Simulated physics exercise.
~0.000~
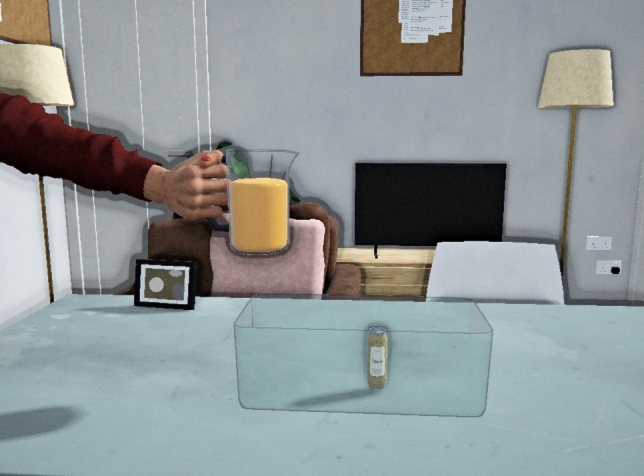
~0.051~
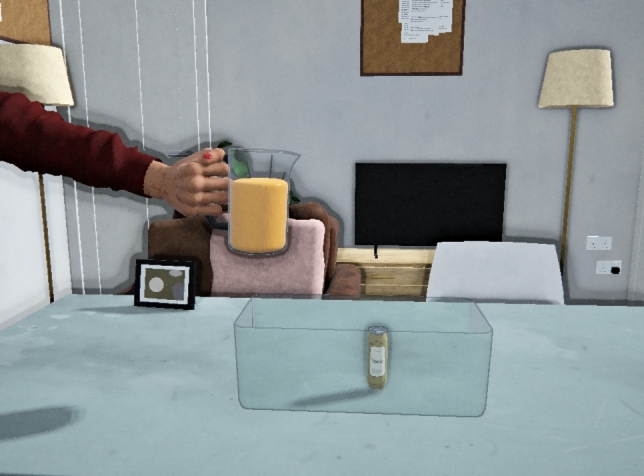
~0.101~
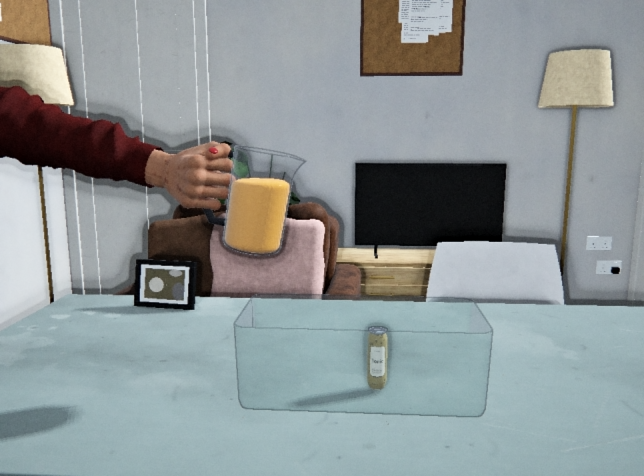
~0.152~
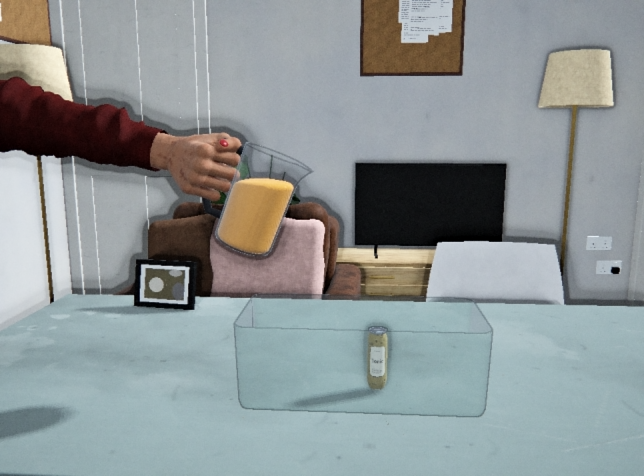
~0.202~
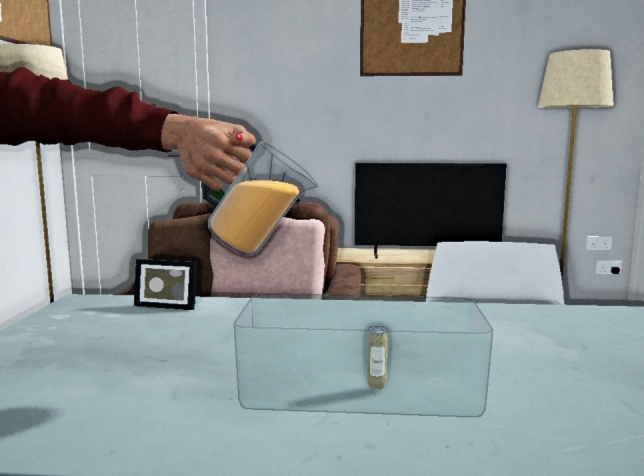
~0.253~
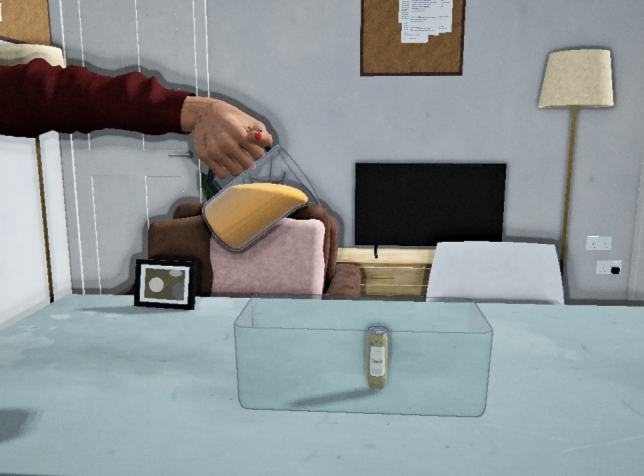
Living room, a hand in a dark red sleeve steadily tilting a clear jug of orange juice rightward above a long glass basin.
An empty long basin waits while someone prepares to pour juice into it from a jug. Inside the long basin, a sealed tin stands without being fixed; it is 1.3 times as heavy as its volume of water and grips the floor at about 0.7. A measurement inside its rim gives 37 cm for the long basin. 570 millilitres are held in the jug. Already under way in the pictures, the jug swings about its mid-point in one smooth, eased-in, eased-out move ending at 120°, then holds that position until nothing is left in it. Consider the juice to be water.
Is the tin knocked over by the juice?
No, my guess is it's going to stay on its base.
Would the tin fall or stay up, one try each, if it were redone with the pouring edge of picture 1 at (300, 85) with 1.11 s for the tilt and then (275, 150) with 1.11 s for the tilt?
Try 1: Tipped over; try 2: Still standing.
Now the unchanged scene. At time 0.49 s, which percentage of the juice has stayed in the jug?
Some 58 % of it is still there.
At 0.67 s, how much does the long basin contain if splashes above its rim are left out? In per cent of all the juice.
The share is close to 70 percent.
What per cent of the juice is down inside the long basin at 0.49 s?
Near 12 in a hundred.
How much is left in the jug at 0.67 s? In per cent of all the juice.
Close to 10 percent of the total.
Then, 0.49 s in, the tilt is 117° and 58 per cent is still to pour; the tin stands where it began.
Then, 0.67 s in, the tilt is 120° and 10 per cent is still to pour; the tin stands where it began.
Then, 0.85 s in, the tilt is 120° and 0 per cent is still to pour; the tin stands 1 cm from where it began.
Then, 1.05 s in, the tilt is 120° and 0 per cent is still to pour; the tin stands 1 cm from where it began.
Finally, the tin stands 1 cm from where it began.
